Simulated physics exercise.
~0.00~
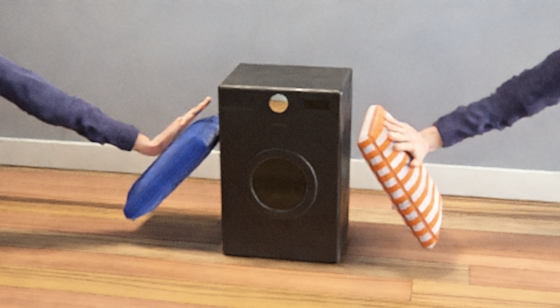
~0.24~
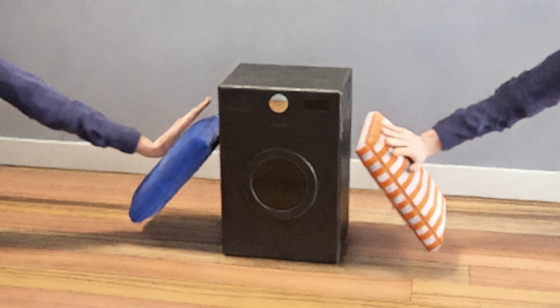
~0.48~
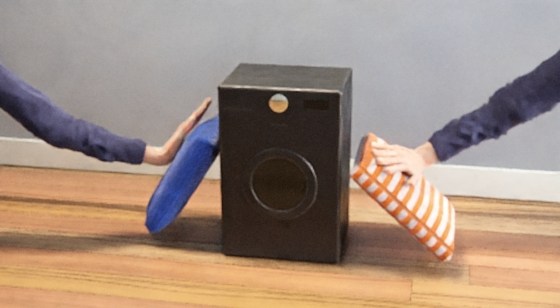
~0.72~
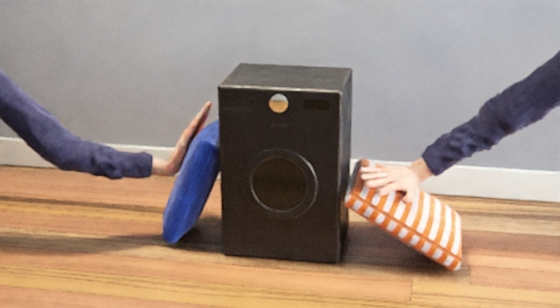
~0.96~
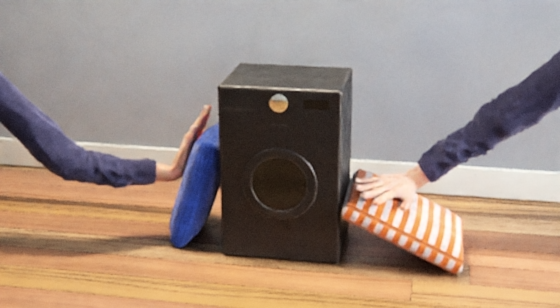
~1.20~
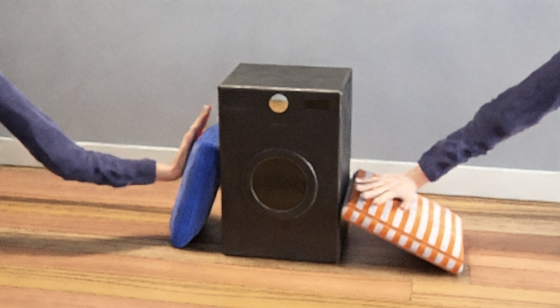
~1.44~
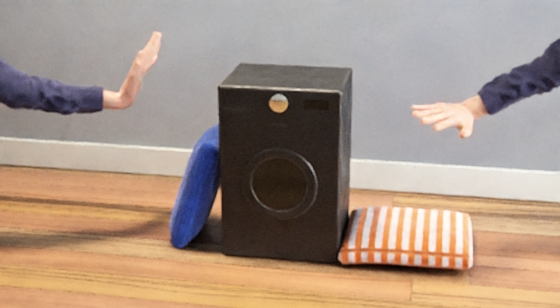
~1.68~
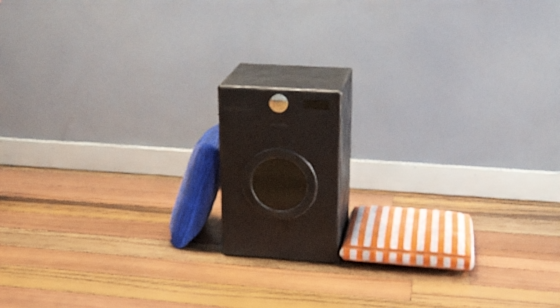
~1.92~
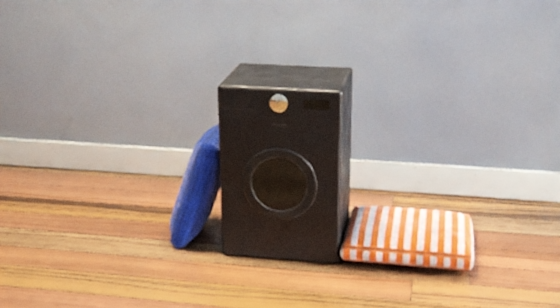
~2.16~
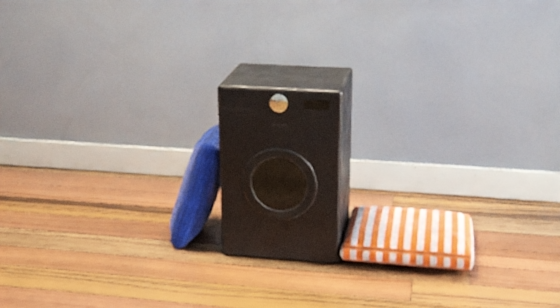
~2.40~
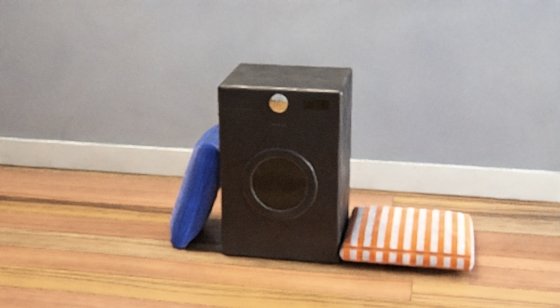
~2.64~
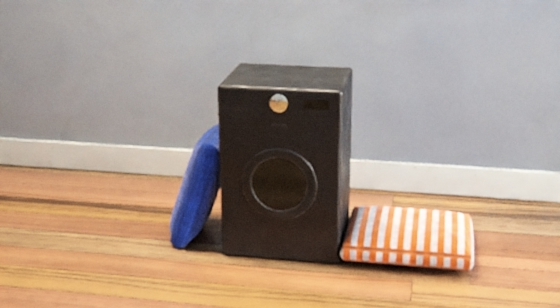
On a wooden floor, two hands propping cushions against a black machine, the blue staying leaning left, the orange-striped ending flat right.
